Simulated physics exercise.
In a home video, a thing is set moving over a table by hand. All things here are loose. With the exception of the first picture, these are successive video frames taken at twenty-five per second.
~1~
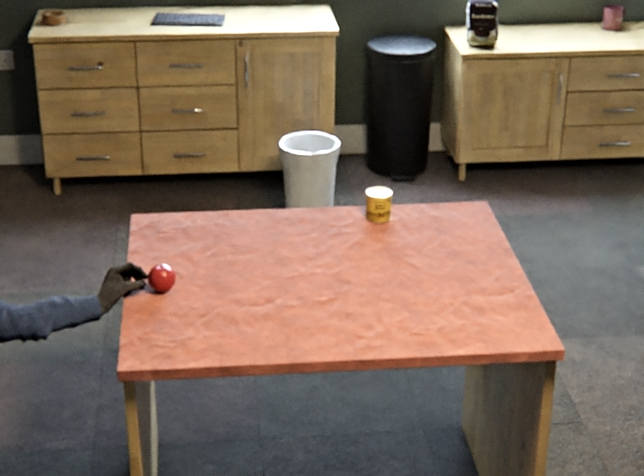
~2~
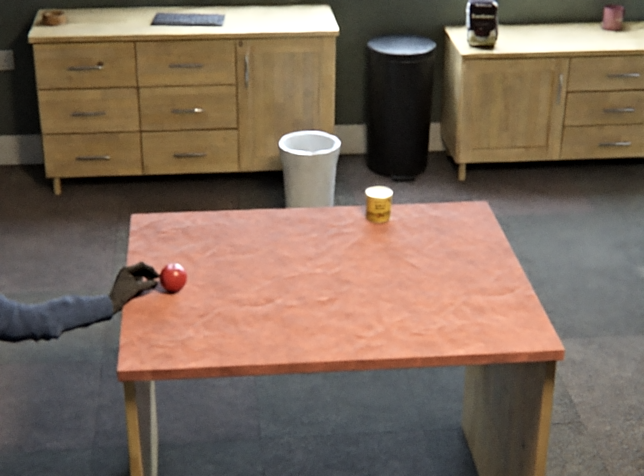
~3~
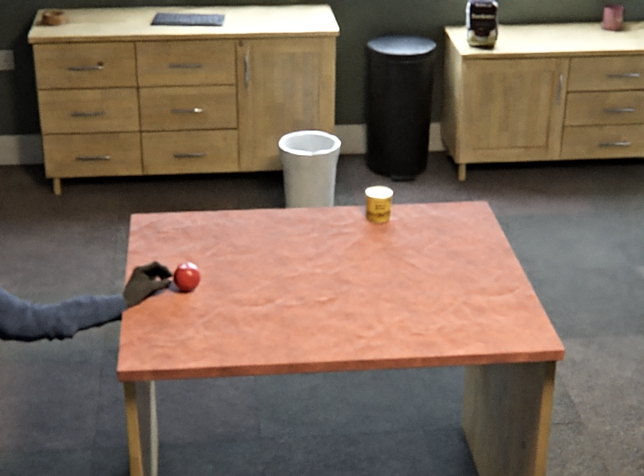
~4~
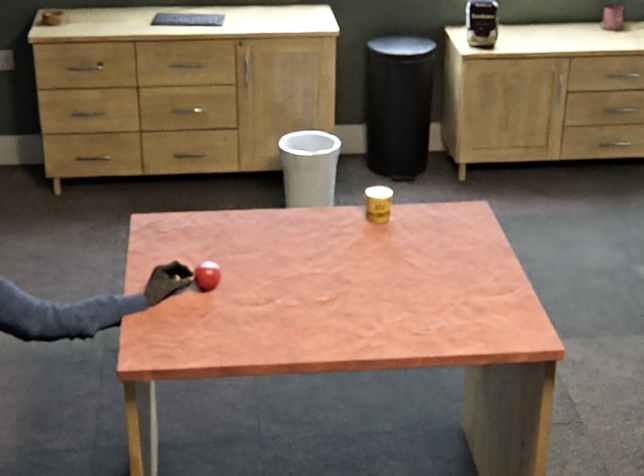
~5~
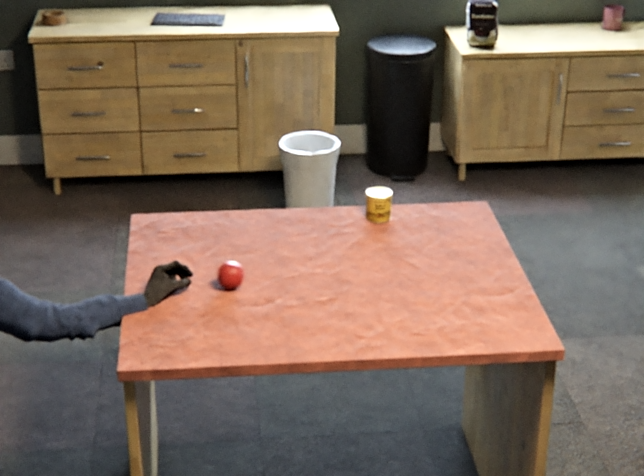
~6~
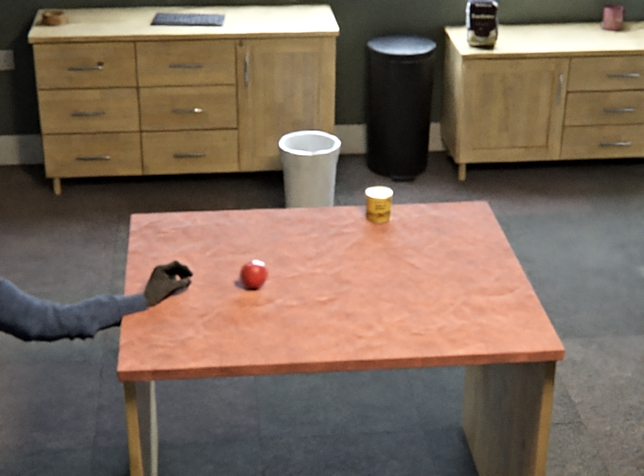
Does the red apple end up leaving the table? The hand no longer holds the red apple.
Beyond the rim.
Then, 0.20 s later than the last frame, red apple moved well along near (365, 270).
Then, 0.50 s later than the last frame, red apple moved well along near (518, 264).
Then, 0.70 s later than the last frame, red apple now off the table.
Then, 1.00 s later than the last frame, things are still on the move.
When it is over, off the table, red apple.
